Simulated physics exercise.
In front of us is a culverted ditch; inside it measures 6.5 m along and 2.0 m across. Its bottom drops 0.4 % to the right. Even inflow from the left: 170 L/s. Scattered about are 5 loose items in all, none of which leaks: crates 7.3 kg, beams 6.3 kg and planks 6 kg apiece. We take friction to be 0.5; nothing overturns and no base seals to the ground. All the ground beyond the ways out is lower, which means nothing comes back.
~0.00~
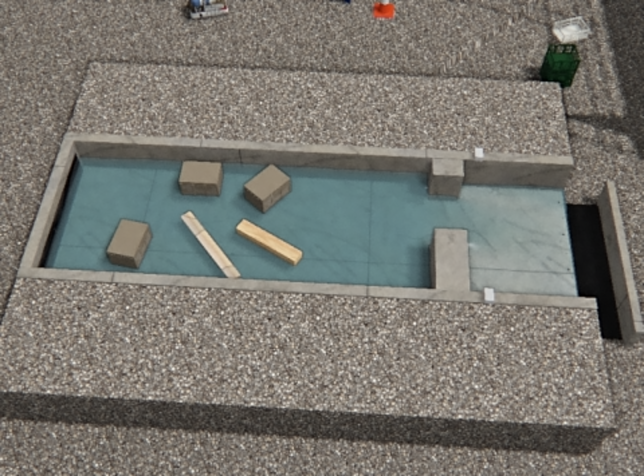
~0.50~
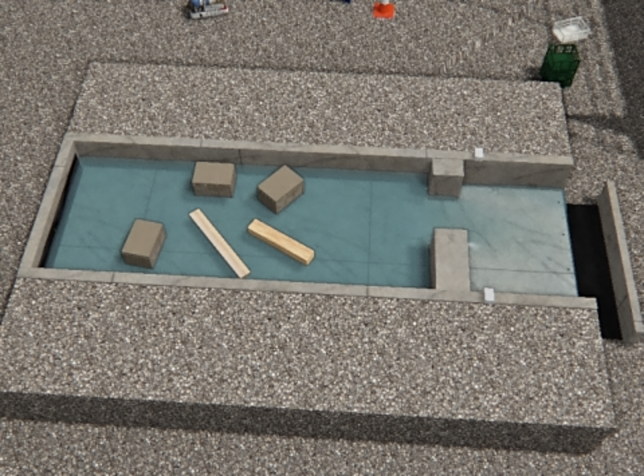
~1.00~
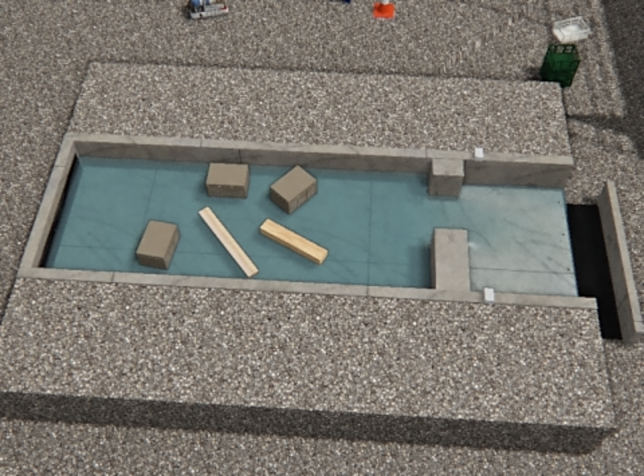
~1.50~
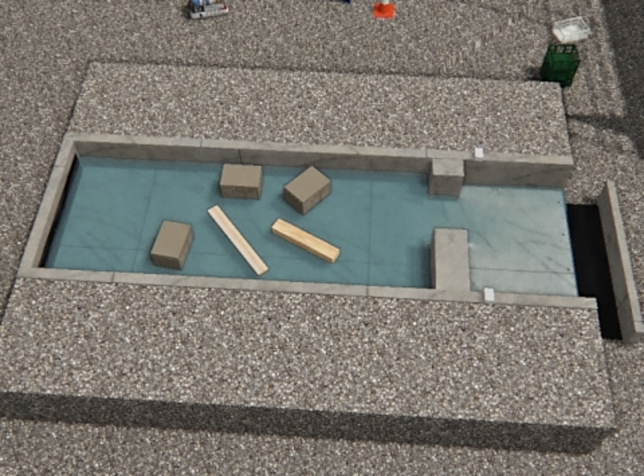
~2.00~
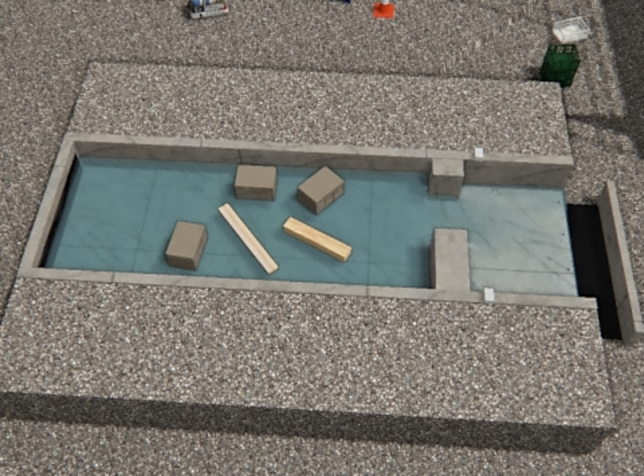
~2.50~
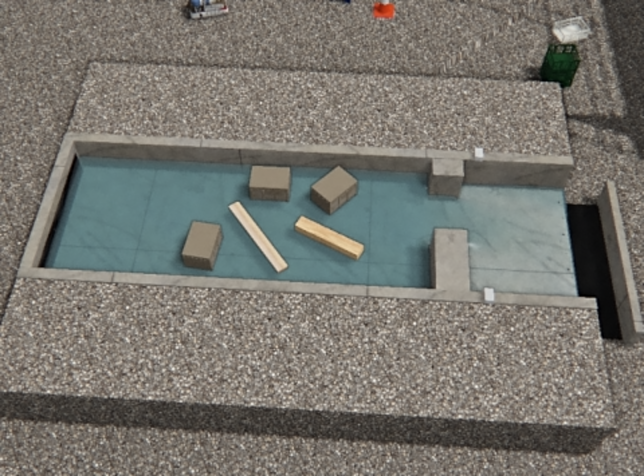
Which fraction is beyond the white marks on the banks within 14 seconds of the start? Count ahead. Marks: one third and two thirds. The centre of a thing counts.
Most likely a minimum of two thirds.
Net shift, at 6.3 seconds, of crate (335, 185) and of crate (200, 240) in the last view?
In turn they sit 350 cm and 250 cm away.
After 3.5 s 0 of 5 are over the mark; 5 afloat.
After 6.3 s 2 of 5 are over the mark; 4 afloat.
After 10.0 s 4 of 5 are over the mark; 1 afloat.
After 14.0 s 5 of 5 are over the mark; 0 afloat.
